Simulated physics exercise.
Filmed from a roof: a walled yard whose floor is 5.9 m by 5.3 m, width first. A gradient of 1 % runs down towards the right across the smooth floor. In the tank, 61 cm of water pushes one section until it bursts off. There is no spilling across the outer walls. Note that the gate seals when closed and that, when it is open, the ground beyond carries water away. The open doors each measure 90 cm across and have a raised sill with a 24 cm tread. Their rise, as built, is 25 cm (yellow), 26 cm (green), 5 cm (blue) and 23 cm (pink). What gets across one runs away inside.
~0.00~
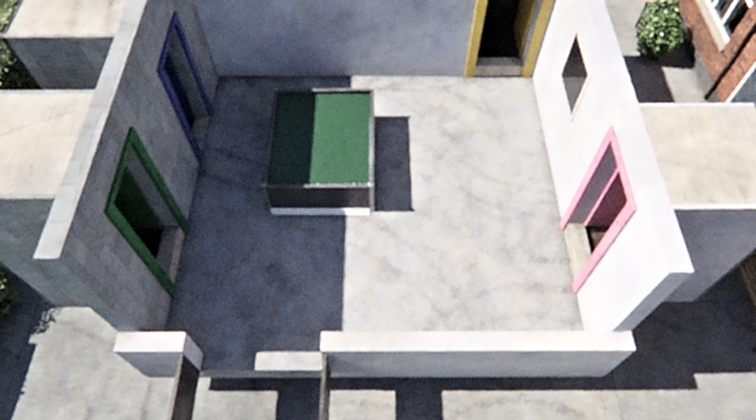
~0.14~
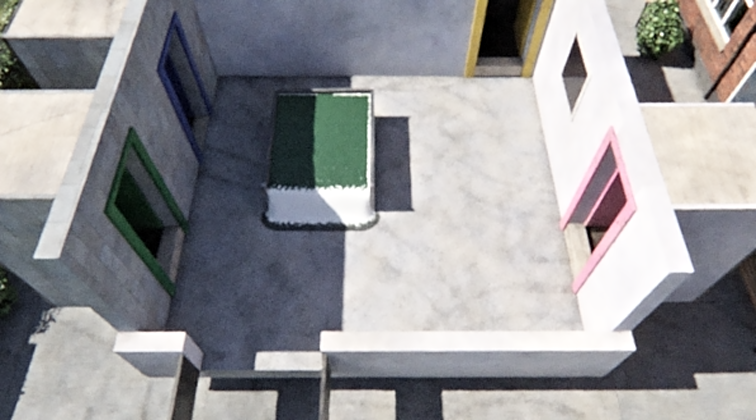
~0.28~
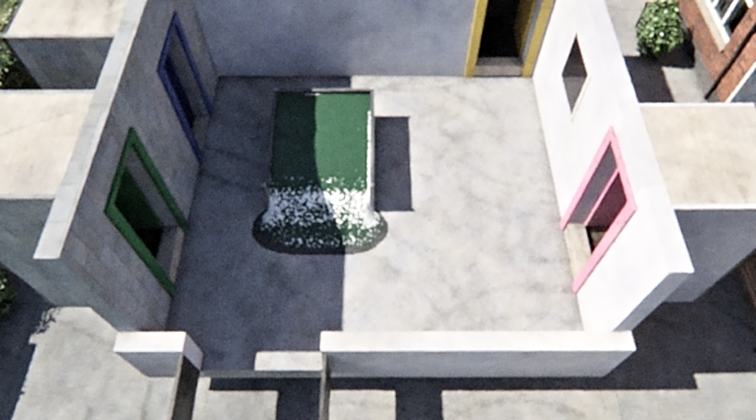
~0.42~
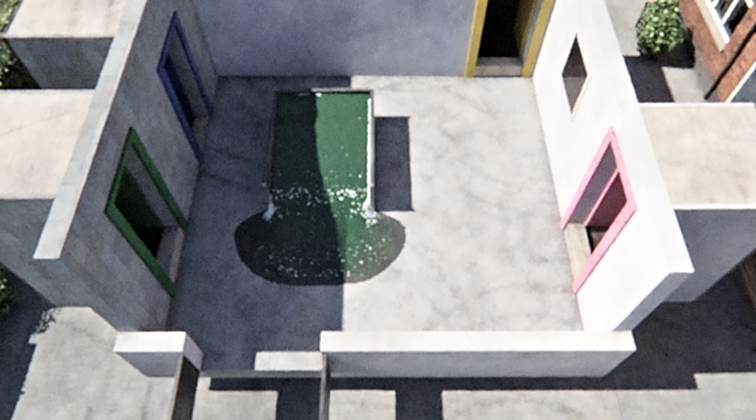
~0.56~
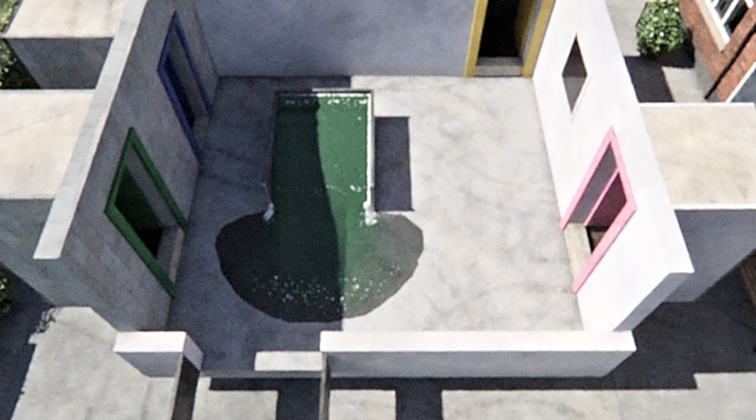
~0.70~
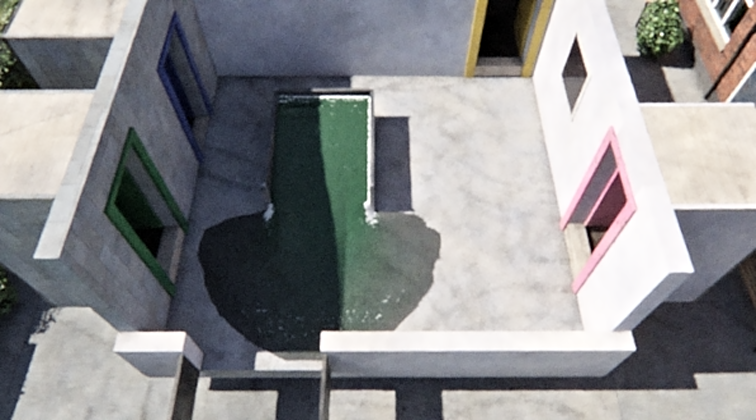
The footage shows a walled yard with green, blue, yellow and pink openings around a tank of green liquid; the tank's near side gives way, and the liquid pours out, spreading across the pale floor in a widening rounded pool.
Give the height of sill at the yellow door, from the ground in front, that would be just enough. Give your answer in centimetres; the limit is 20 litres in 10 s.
Close to 6.5 cm.
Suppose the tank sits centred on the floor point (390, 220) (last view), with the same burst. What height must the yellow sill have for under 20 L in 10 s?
About 11.0 centimetres.
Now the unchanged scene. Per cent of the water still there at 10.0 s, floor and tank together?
Around 52 per cent of the water.
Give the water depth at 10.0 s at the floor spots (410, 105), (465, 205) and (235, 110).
Approx. 4 / 2 / 1 cm.
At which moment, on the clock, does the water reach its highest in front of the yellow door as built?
Approximately 6.0 s.
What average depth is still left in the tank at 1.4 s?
30 cm, roughly.
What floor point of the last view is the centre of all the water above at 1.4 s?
The water's centre is at about (325, 216).
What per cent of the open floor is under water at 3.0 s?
Wet share: Around 40 %.
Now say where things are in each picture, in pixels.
In the first picture, the tank at (321, 138) is whole and still, 61 cm deep; the yellow door at (507, 34) is dry.
In the second picture, the gap is at (320, 201), the front 0.3 m out at (272, 225); the back of the tank holds 61 cm.
In the third picture, water pours out at (321, 202) and has run 0.7 m, to (277, 248); about 11 cm deep outside, 61 cm at the back.
In the fourth picture, the gap is at (321, 203), the front 1.3 m out at (290, 280); the back of the tank holds 61 cm.
In the fifth picture, water pours out at (321, 204) and has run 1.8 m, to (287, 315); about 7 cm deep outside, 54 cm at the back.
In the sixth picture, the front is at a hidden place, 2.3 m from the gap at (321, 204); 5.6 m2 of floor is wet, 51 cm left at the back; 3.8 m in a straight line remain to the yellow door at (507, 34).
After 1.4 s water covers 30 % of the floor, deepest (30 cm) near (344, 352); it has not reached the yellow door.
After 3.0 s water covers 40 % of the floor, deepest (27 cm) near (580, 352); it has not reached the yellow door.
After 10.0 s water covers 85 % of the floor, deepest (8 cm) near (537, 131); 7 cm at the yellow door, 0 litres in over its 25 cm sill.
At the yellow door as built, the water arrived by 4.8 s and peaked near 11 cm at 5.8 s.
Run again over the same 10 s with other heights there, 27 litres in over 6 cm, 8 litres over 8 cm. The limit of 20 litres is kept from about 6.5 cm up.
